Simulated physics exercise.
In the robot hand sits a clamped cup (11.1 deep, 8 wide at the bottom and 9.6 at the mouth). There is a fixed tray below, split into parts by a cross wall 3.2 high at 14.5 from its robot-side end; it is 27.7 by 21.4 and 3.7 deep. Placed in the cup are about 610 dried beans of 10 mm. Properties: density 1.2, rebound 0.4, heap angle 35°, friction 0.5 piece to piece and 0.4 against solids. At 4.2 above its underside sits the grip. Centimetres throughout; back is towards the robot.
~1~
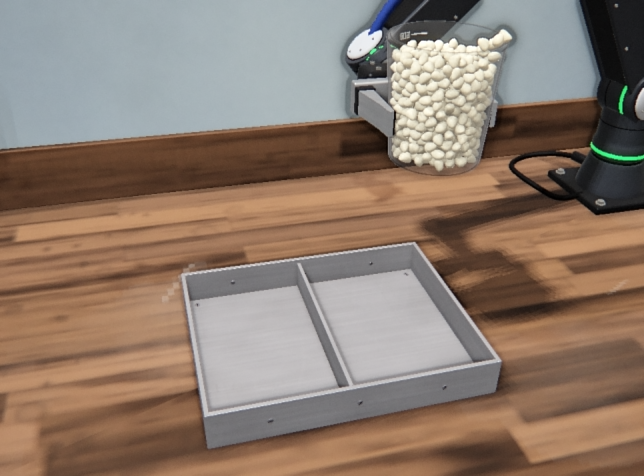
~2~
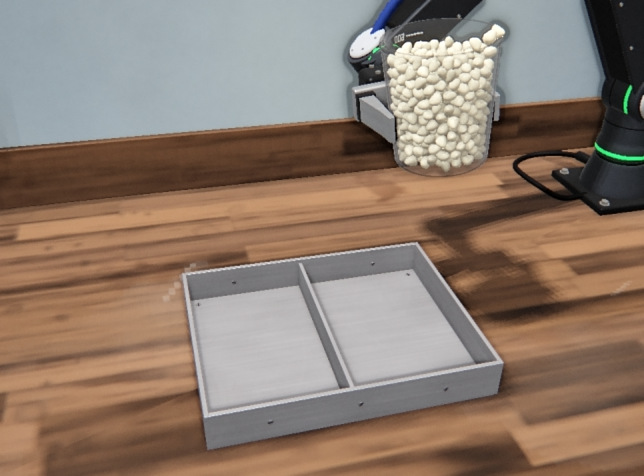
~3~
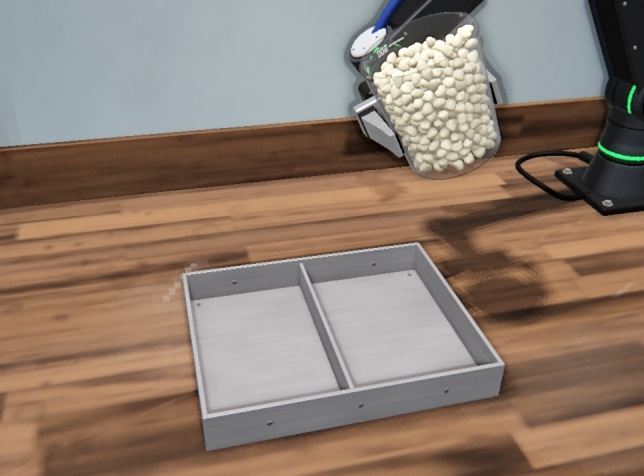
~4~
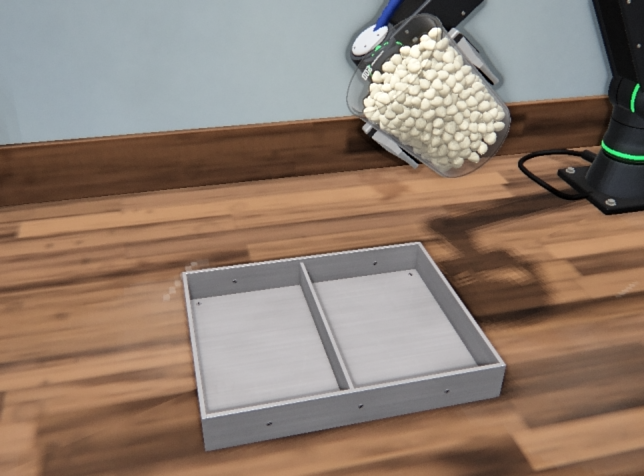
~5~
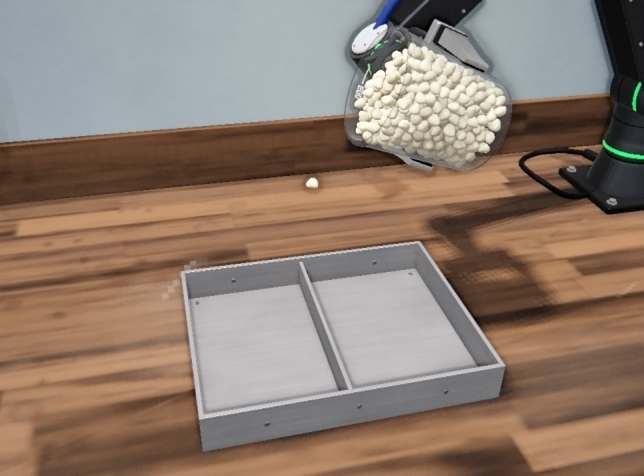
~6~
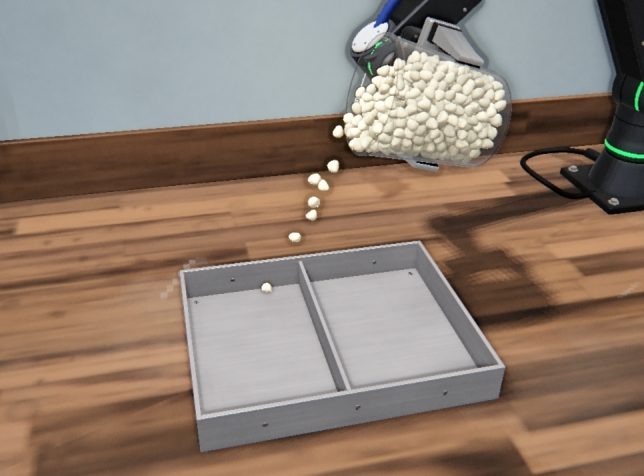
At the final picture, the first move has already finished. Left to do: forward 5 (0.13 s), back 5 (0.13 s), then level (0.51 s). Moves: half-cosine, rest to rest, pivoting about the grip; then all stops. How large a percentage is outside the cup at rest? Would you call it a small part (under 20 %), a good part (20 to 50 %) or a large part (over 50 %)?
I'd call it a good part.
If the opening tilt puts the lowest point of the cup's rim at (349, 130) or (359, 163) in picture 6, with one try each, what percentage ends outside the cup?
The first try gives around 25 percent and the second around 70 percent.
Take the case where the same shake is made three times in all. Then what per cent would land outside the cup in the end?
It would come to about 65 %.
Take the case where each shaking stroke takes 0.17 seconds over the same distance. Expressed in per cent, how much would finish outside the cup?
Then roughly 25 percent.
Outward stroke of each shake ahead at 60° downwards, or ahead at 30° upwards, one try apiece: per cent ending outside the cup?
Roughly 10 per cent, then 55 per cent.
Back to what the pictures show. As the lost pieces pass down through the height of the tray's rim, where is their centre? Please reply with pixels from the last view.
I'd say somewhere around (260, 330).
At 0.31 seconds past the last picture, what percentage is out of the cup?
Share gone: Around 40 %.
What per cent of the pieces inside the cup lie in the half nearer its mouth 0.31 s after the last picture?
Mouth half share: Roughly 50 %.
Then, 0.31 s on, tilted 71° forward, highest piece 27 above the table; 379 in the cup, 20 in the far-side part, 3 on the table or floor, 205 in flight or on a rim.
Then, 0.62 s on, tilted 15° forward, highest piece 31 above the table; 360 in the cup, 193 in the far-side part, 28 in the robot-side part, 24 on the table or floor, 2 in flight or on a rim.
Then, 0.97 s on, level, highest piece 30 above the table; 360 in the cup, 193 in the far-side part, 29 in the robot-side part, 25 on the table or floor.
Then, 2.02 s on, level, highest piece 30 above the table; 360 in the cup, 193 in the far-side part, 29 in the robot-side part, 25 on the table or floor.
In the end, 360 in the cup, 193 in the far-side part, 29 in the robot-side part, 25 on the table or floor. That is 41 % outside the cup.
